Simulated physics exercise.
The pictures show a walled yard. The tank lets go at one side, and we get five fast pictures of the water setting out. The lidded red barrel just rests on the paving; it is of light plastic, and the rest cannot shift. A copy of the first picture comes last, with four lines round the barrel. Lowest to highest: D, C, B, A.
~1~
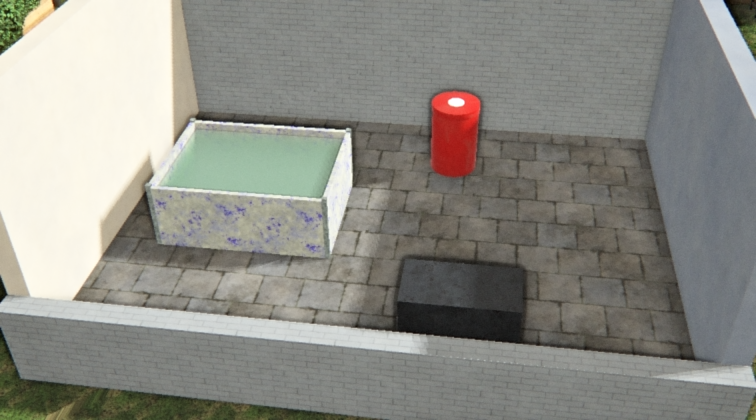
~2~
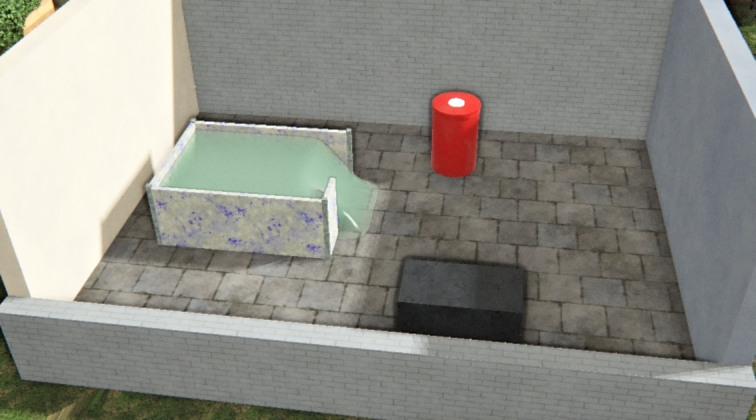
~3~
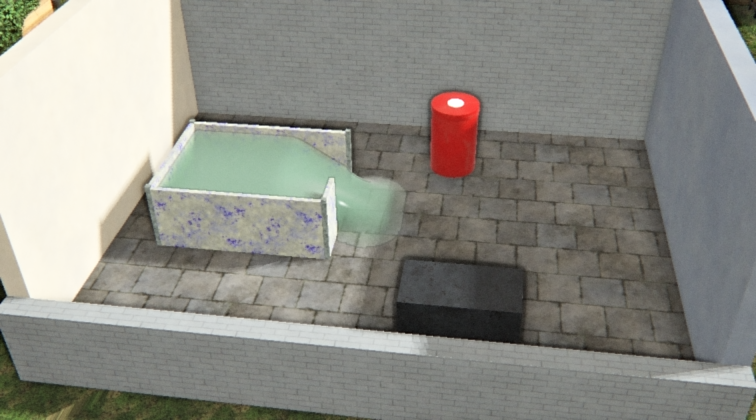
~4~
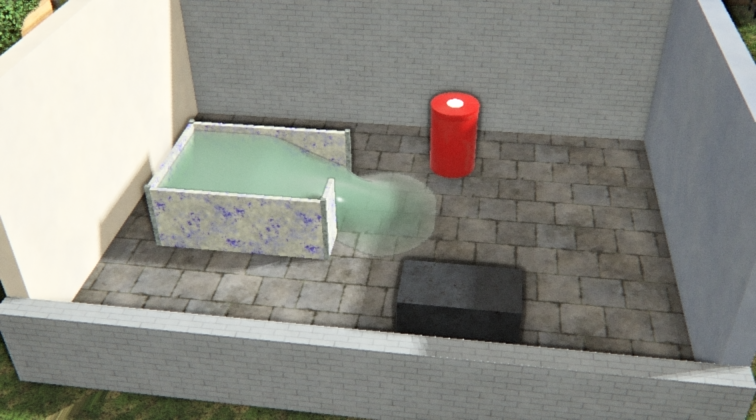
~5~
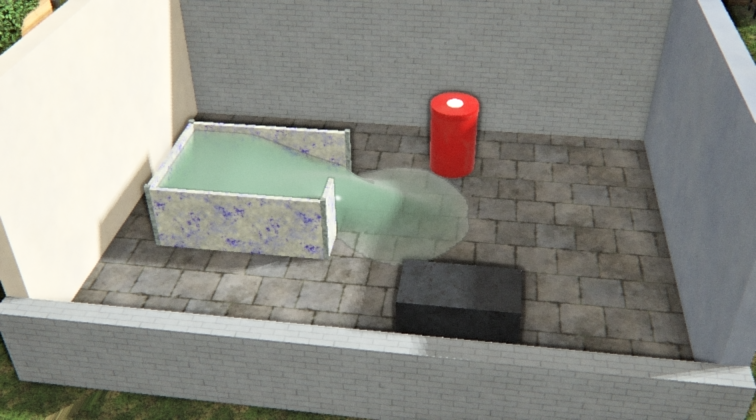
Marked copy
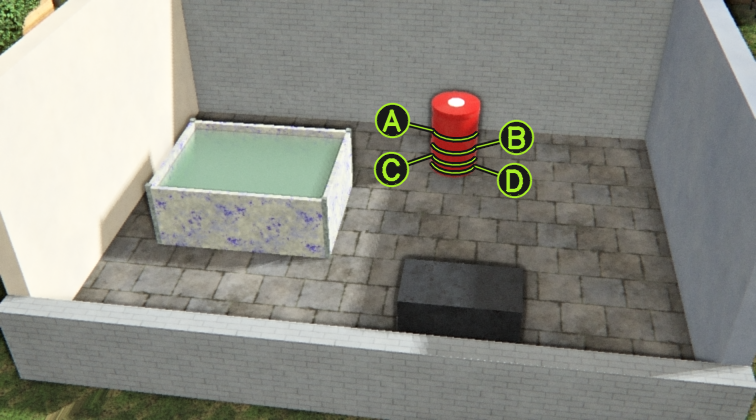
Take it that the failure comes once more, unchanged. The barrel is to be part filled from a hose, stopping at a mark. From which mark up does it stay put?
It is B.
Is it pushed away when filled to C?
Yes, it does.
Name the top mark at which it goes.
The answer is C.
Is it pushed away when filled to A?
No, that is safe.
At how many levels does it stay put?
Two of the four.
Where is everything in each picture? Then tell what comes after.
Lid of the red barrel at (456, 103); tank full, its middle at (254, 164).
Water covers 2 % of the ground and is seen nearest the barrel at (366, 182).
Water covers 3 % of the ground and is seen nearest the barrel at (395, 188).
Water covers 6 % of the ground and is seen nearest the barrel at (401, 182).
Lid of the red barrel at (455, 104); water covers 9 % of the ground and is seen nearest the barrel at (433, 177).
On the marked copy, A at (453, 139); B at (453, 153); C at (452, 164); D at (452, 172); from the bottom up D, C, B, A.
For mark A, it does not move.
For mark B, it does not move.
For mark C, it is pushed about its own width away.
For mark D, it is pushed about 4 times its own width away.
